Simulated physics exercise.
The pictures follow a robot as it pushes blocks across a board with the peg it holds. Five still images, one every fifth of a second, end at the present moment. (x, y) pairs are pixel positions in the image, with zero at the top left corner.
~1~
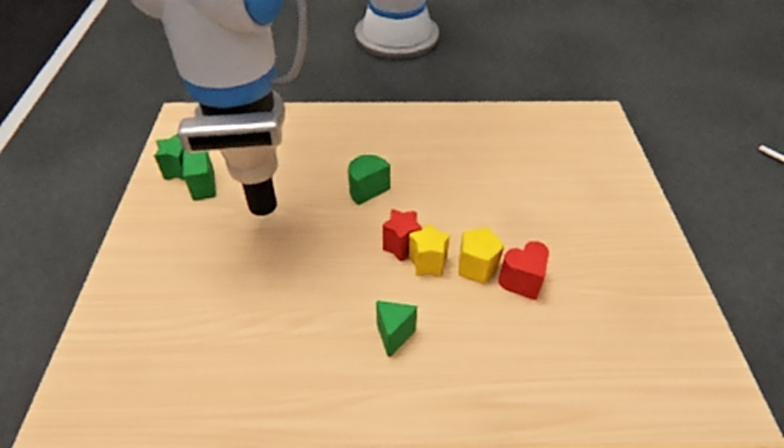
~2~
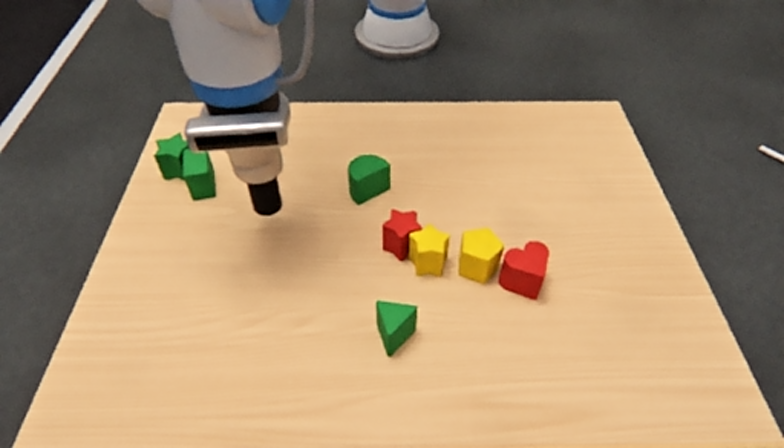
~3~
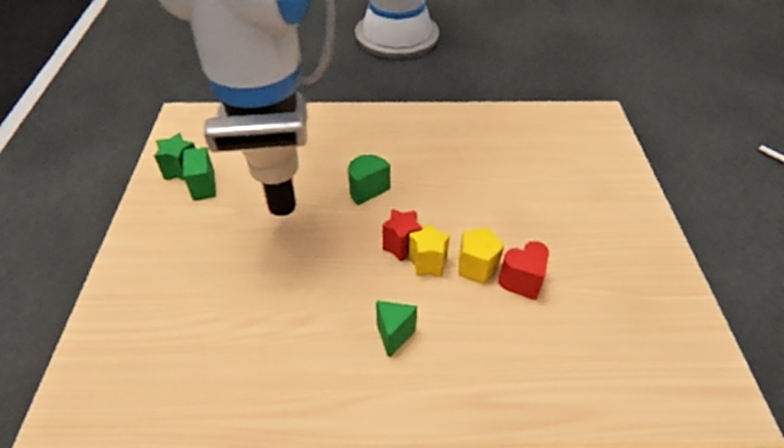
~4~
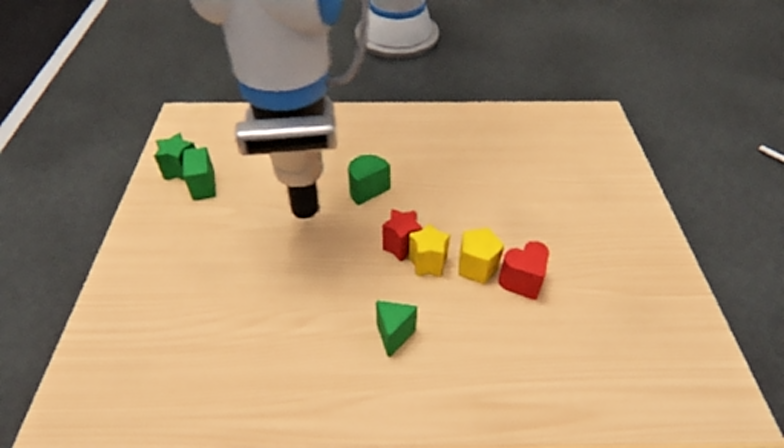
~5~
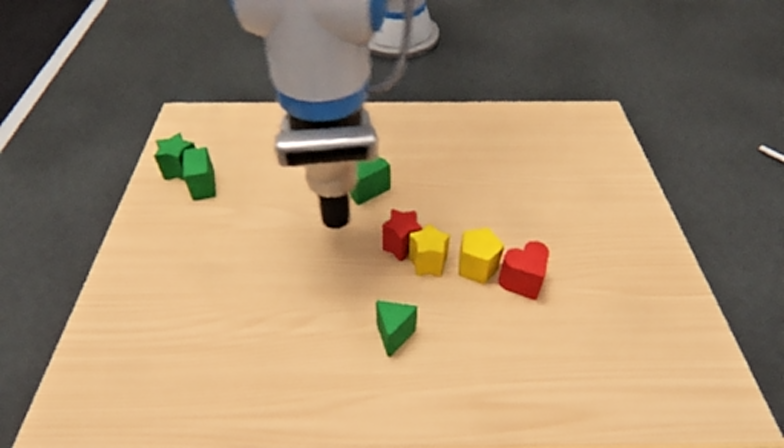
At the start, a robot arm with a black-tipped peg hovers over the left part of a wooden table scattered with green, red and yellow blocks. The arm moves right, slowly at first, passing in front of the green half-round block and partly covering it, while the blocks stay still.
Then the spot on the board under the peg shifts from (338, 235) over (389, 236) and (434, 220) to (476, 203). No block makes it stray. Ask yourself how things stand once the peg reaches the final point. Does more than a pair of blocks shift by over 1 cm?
No, that is not what happens.
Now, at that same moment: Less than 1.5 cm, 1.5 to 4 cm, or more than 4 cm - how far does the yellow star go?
It will move between 1.5 and 4 cm.
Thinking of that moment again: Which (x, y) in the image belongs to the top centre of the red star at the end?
Its top centre is at about (441, 218).
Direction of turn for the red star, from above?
Clockwise.
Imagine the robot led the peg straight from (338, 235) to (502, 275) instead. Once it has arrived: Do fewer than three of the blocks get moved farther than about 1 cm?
It seems not.
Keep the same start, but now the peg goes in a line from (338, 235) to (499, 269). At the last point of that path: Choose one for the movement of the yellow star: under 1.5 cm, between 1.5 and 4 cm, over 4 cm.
The shift is above 4 cm.
What follows on the original path. One third of the way, peg (390, 220); red star (417, 221); yellow star (440, 242), turned 15° clockwise.
Two thirds of the way, peg (436, 204); red star (441, 218), turned 55° clockwise; yellow star (448, 246), turned 35° clockwise; yellow five-sided block (487, 245), turned 15° anticlockwise.
At the end, peg (479, 187); green half-round block still; red star (441, 218), turned 55° clockwise; yellow star (448, 246), turned 35° clockwise; yellow five-sided block (487, 245), turned 15° anticlockwise.
